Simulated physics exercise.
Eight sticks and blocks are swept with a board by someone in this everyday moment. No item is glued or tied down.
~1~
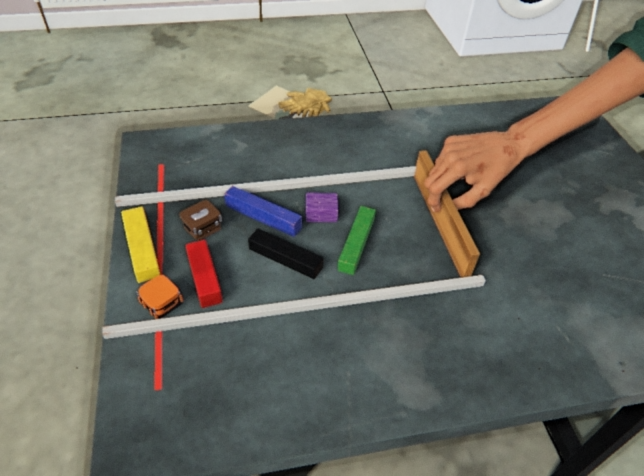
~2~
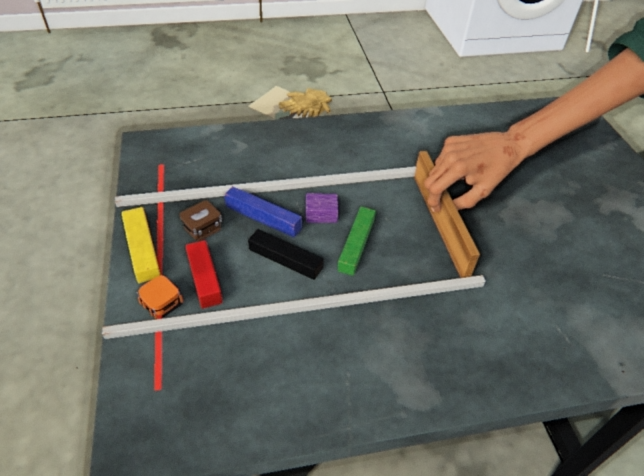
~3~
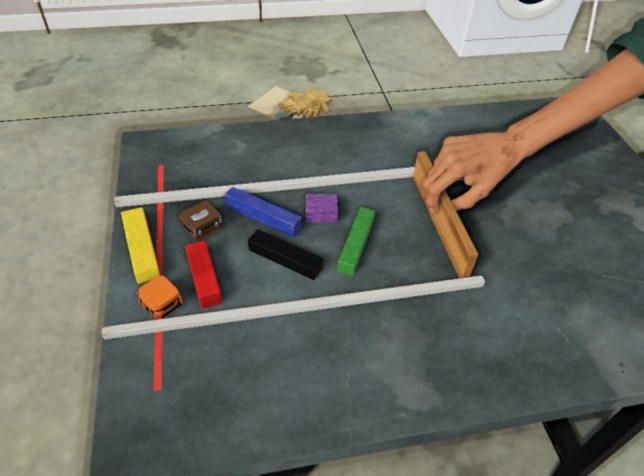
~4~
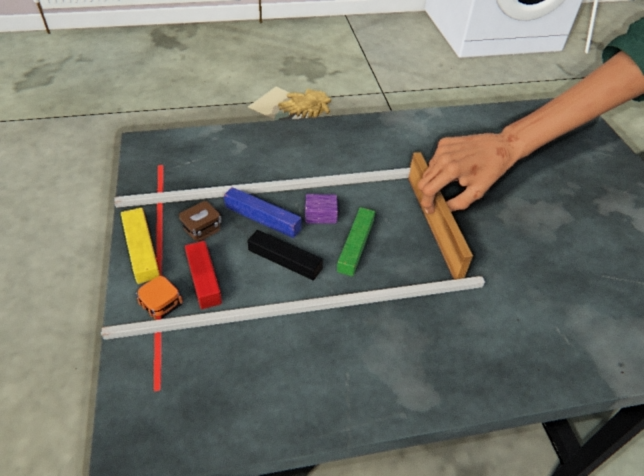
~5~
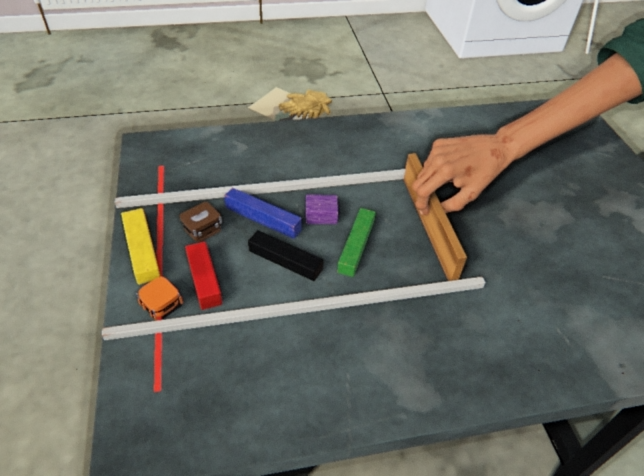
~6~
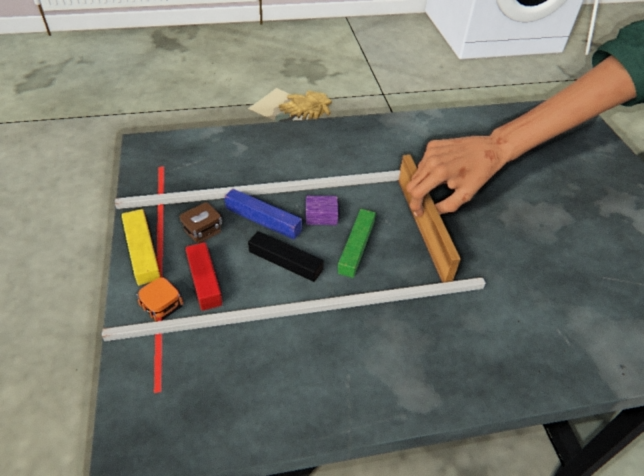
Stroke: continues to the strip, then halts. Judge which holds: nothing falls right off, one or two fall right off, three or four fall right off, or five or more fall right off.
The count that comes down will most likely be three, maybe four.
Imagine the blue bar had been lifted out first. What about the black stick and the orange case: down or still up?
The black stick would remain on top, and the orange case would go down.
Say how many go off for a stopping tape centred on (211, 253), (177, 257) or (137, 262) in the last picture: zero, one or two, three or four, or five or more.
Falls: Not one; just one or two; 5 or more.
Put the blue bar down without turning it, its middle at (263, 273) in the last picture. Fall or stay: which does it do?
Result: The blue bar remains aboard.
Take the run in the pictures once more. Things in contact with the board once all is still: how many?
Counting them up gives 2.
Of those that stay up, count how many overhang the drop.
That adds up to 2.
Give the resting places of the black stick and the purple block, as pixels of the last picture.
Black stick at about (117, 274), purple block at about (146, 219).
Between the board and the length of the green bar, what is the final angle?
About 0°.
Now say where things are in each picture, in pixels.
In the first frame, yellow bar (141, 243); orange case (160, 297); red stick (204, 273); board (443, 211); tape (160, 257).
In the second frame, orange case (160, 298); purple block (322, 208).
In the third frame, red stick (203, 274); black stick (285, 254).
In the fourth frame, yellow bar (140, 244); green bar (357, 240).
In the fifth frame, orange case (160, 299); brown case (201, 223).
In the sixth frame, yellow bar (141, 245); orange case (160, 300); red stick (204, 276); board (426, 215); tape (160, 259).
A little later, none off yet; yellow bar at rest near (141, 245); orange case at rest near (160, 300); red stick at rest near (204, 276).
Next, none off yet; yellow bar shifted a little near (116, 249); orange case shifted about its own width near (129, 305); red stick shifted about its own width near (150, 286).
When it is over, the number that fall off is three or four; down, brown case, red stick, orange case and yellow bar.
